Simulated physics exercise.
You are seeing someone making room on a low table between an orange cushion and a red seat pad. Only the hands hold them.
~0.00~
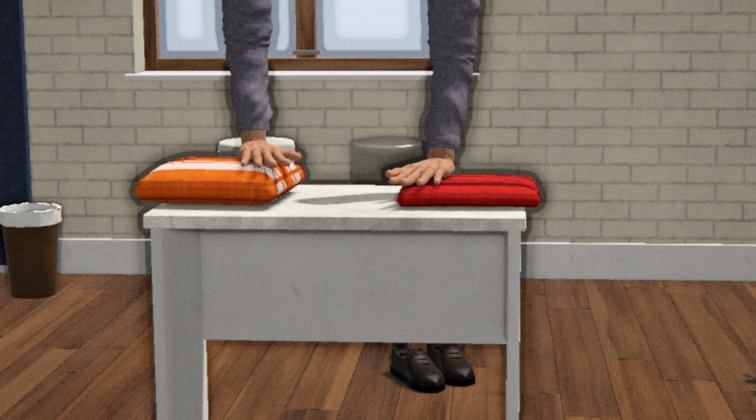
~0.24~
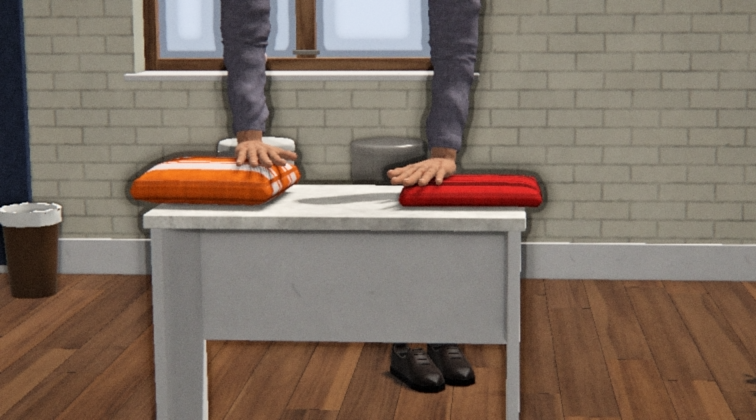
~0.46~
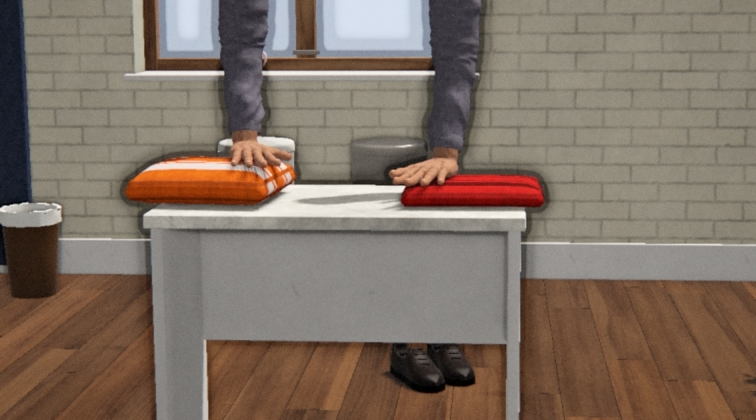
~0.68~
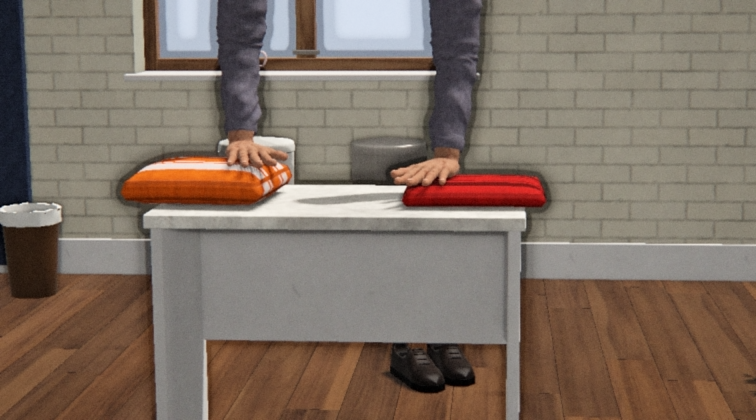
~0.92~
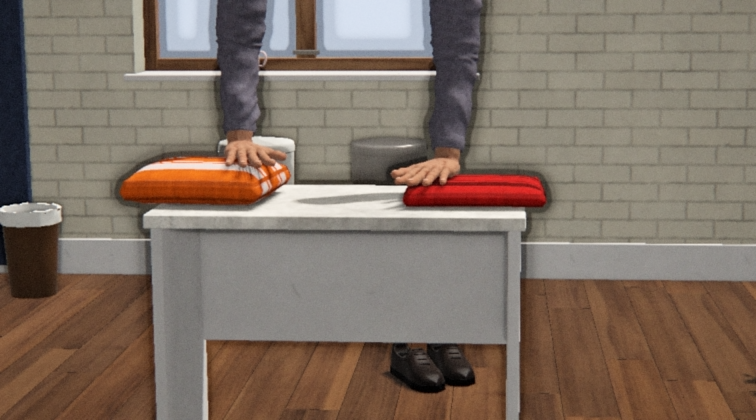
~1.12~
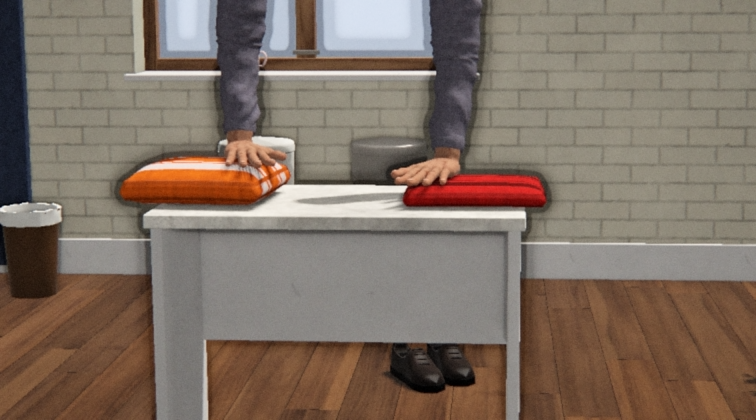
A person in grey sleeves, head out of view, stands behind a pale table in a room with a brick wall, window and wooden floor, seen from the front. One hand rests on an orange-and-white cushion at left, the other on a flat red pad at right. The cushion slides slightly left and the pad barely shifts right, then both stay still, the camera fixed.
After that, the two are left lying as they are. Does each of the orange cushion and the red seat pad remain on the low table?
The orange cushion remains on it; the red seat pad remains on it.
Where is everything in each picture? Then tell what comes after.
Cushion tip (150, 187); seat pad tip (535, 197), in the first frame.
Cushion tip (146, 187); seat pad tip (537, 196), in the second frame.
Cushion tip (141, 187); seat pad tip (539, 197), in the third frame.
Cushion tip (137, 187); seat pad tip (540, 197), in the fourth frame.
Cushion tip (135, 187); seat pad tip (541, 197), in the fifth frame.
Cushion tip (135, 187), a small part past the edge; seat pad tip (541, 197), a small part past the edge, in the sixth frame.
After 1.54 s, cushion lying still; seat pad lying still.
At rest, cushion lying still; seat pad lying still. The orange cushion stays up there and the red seat pad remains on top.
